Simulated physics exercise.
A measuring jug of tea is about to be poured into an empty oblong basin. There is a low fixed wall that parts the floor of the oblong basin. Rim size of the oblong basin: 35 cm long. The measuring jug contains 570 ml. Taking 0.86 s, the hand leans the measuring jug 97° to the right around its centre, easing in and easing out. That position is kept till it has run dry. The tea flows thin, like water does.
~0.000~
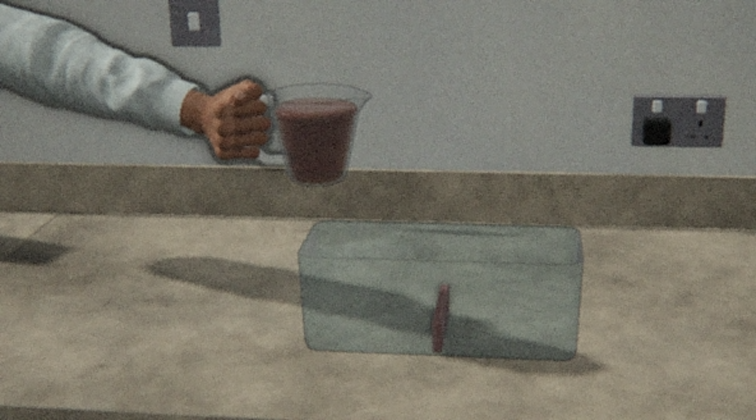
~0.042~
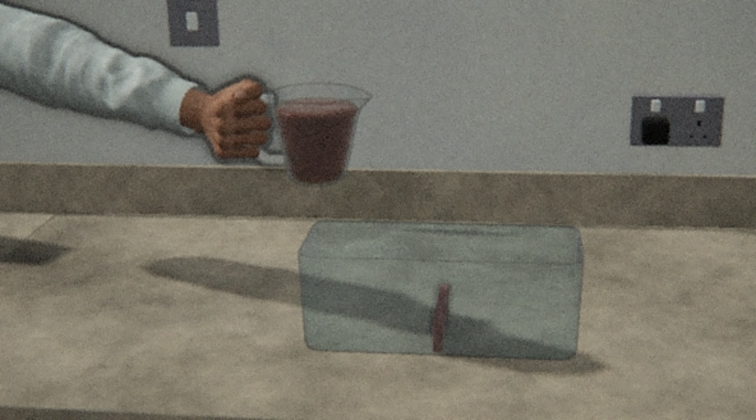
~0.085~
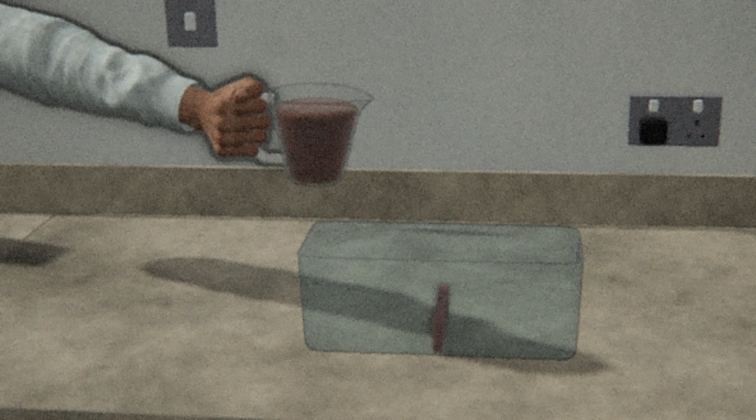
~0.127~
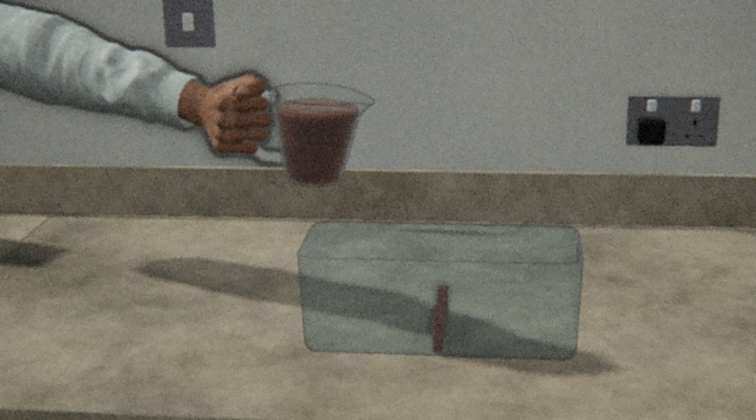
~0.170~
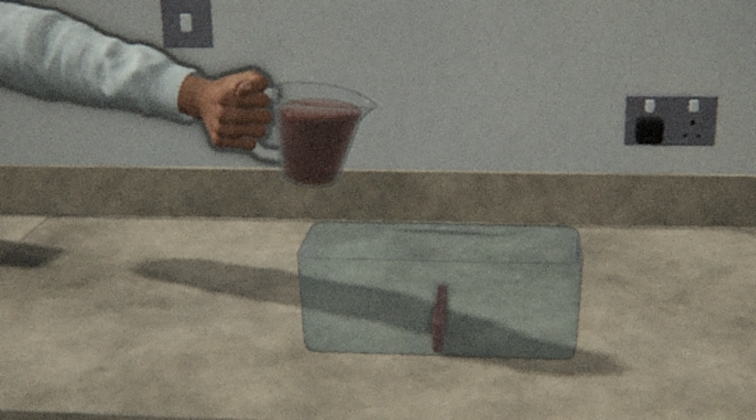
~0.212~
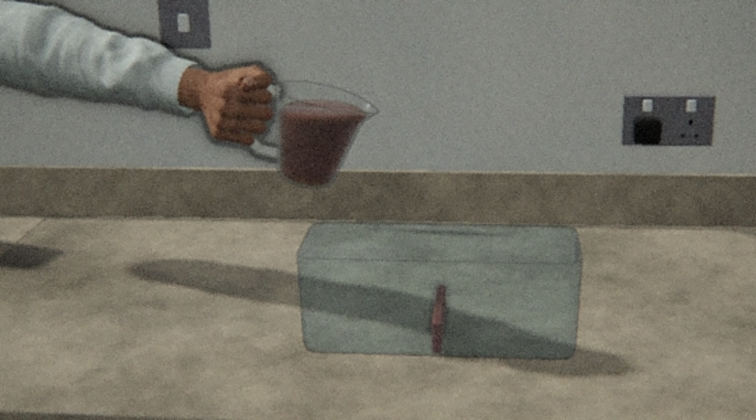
A hand in a pale blue sleeve held a clear measuring jug of reddish-brown tea above an oblong glass basin on a counter, then slowly leaned the jug slightly to the right.
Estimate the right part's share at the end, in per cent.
Roughly 22 per cent is in the right part.
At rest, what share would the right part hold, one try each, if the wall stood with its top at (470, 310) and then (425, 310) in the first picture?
First 10, then 65 per cent.
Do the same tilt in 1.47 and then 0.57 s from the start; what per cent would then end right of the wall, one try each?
First 35, then 15 per cent.
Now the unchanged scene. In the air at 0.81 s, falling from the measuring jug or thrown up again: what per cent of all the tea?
I'd put it at about 16 per cent of the liquid.
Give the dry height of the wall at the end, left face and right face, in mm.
Close to 22 mm left and close to 36 mm right.
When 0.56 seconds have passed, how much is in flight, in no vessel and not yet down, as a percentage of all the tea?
24 %.
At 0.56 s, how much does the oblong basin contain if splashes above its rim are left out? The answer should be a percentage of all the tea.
I reckon close to 9 percent of it.
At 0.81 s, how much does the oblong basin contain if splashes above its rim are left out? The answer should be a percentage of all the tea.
It works out near 66 per cent.
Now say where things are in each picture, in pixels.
In the first frame, it leans 0°; its right rim is at (372, 96); the tea meets the walls at (275, 105) and (360, 106); the oblong basin's rim runs from (307, 239) to (581, 247); the wall's top is at (441, 304).
In the second frame, it leans 1°; its right rim is at (373, 96); the tea meets the walls at (275, 105) and (360, 106).
In the third frame, it leans 2°; its right rim is at (374, 98); the tea meets the walls at (276, 104) and (360, 108).
In the fourth frame, it leans 5°; its right rim is at (375, 101); the tea meets the walls at (276, 104) and (361, 109).
In the fifth frame, it leans 9°; its right rim is at (377, 106); the tea meets the walls at (278, 105) and (363, 110).
In the sixth frame, it leans 14°; its right rim is at (379, 111); the tea meets the walls at (281, 107) and (367, 112).
Then, 0.56 s in, the tilt is 70° and 67 per cent is still to pour, 6 is left of the wall and 2 right of it.
Then, 0.81 s in, the tilt is 96° and 17 per cent is still to pour, 46 is left of the wall and 20 right of it.
Then, 1.07 s in, the tilt is 97° and 1 per cent is still to pour, 74 is left of the wall and 22 right of it.
Then, 1.36 s in, the tilt is 97° and 0 per cent is still to pour, 76 is left of the wall and 22 right of it.
Finally, 76 per cent lies left of the wall, 22 right of it and 2 outside.
